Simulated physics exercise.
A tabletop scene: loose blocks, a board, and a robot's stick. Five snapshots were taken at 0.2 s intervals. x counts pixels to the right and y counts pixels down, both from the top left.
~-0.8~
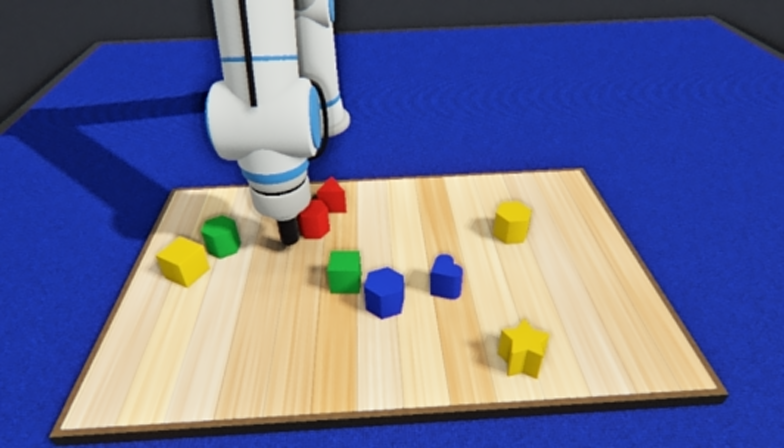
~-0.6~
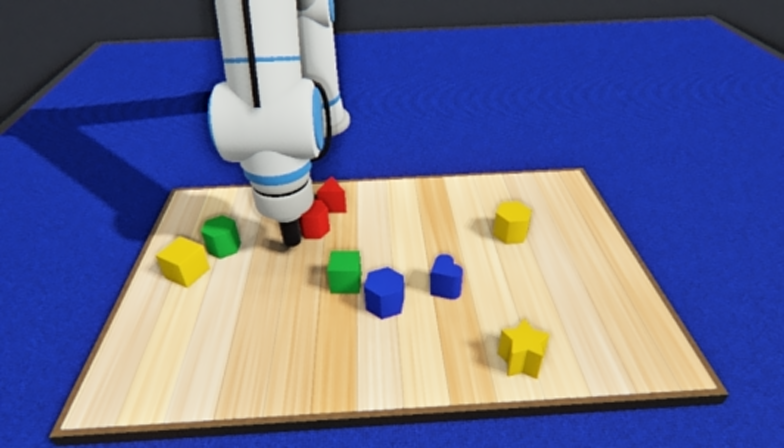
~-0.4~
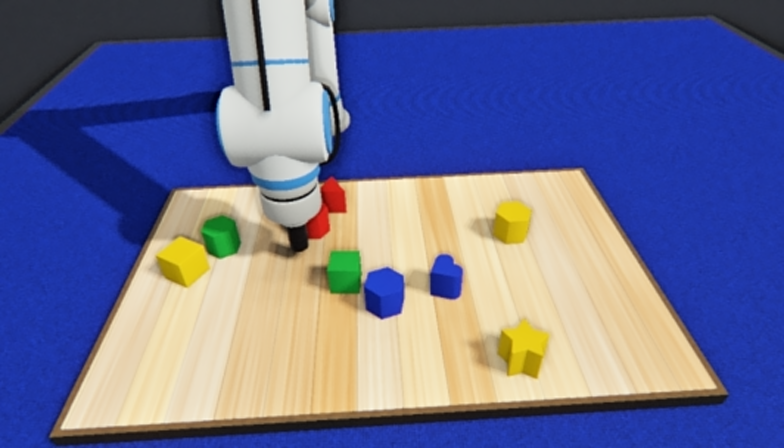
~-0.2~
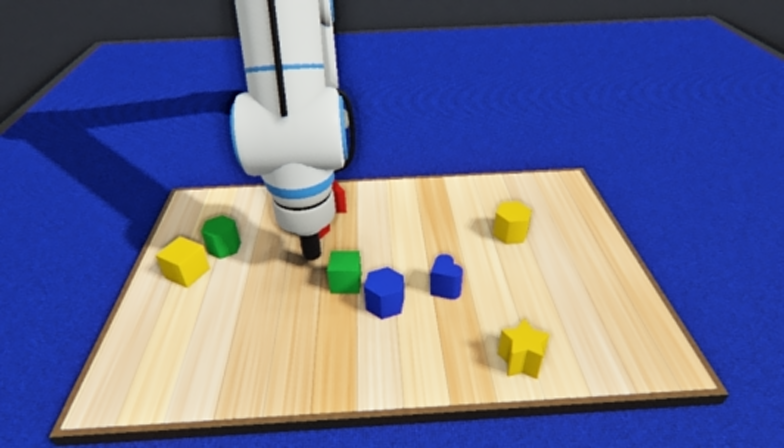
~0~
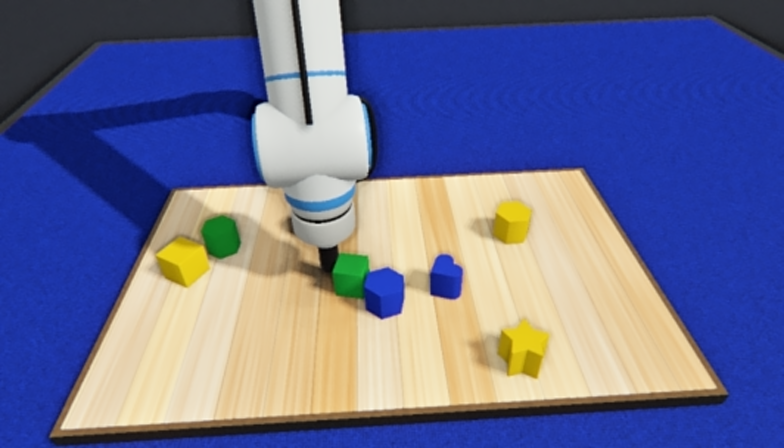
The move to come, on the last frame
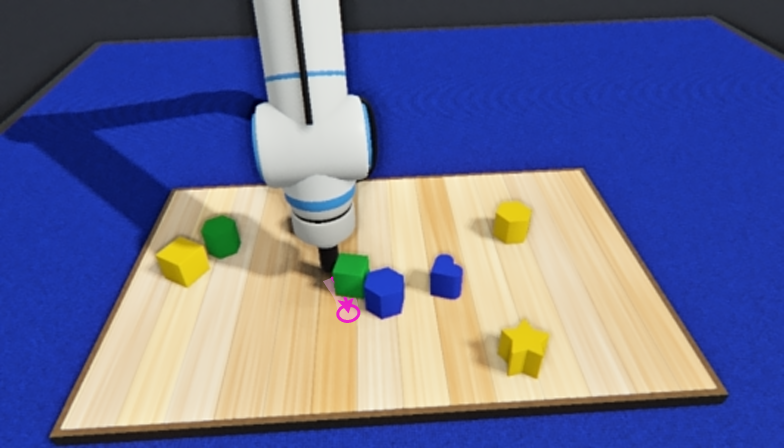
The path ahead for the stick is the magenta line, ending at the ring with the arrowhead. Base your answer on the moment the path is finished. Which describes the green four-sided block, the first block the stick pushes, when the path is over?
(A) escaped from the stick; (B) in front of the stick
Letter A.
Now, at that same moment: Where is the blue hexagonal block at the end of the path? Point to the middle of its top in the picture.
I expect it at (409, 290).
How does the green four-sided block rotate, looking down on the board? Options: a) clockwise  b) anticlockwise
Option b.
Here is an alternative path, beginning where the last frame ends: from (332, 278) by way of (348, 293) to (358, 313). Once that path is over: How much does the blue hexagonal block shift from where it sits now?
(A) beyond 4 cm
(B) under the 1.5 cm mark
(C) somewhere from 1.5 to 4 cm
I'll go with A - beyond 4 cm.
Path on the board, from (332, 278) by way of (339, 288) and (346, 300) to (348, 313).
What follows on the original path. Halfway along, stick (342, 284); green four-sided block (366, 276); blue hexagonal block (400, 287).
At the end, stick (347, 303); green four-sided block (372, 282), turned 20° anticlockwise; blue hexagonal block (409, 290), turned 15° anticlockwise.
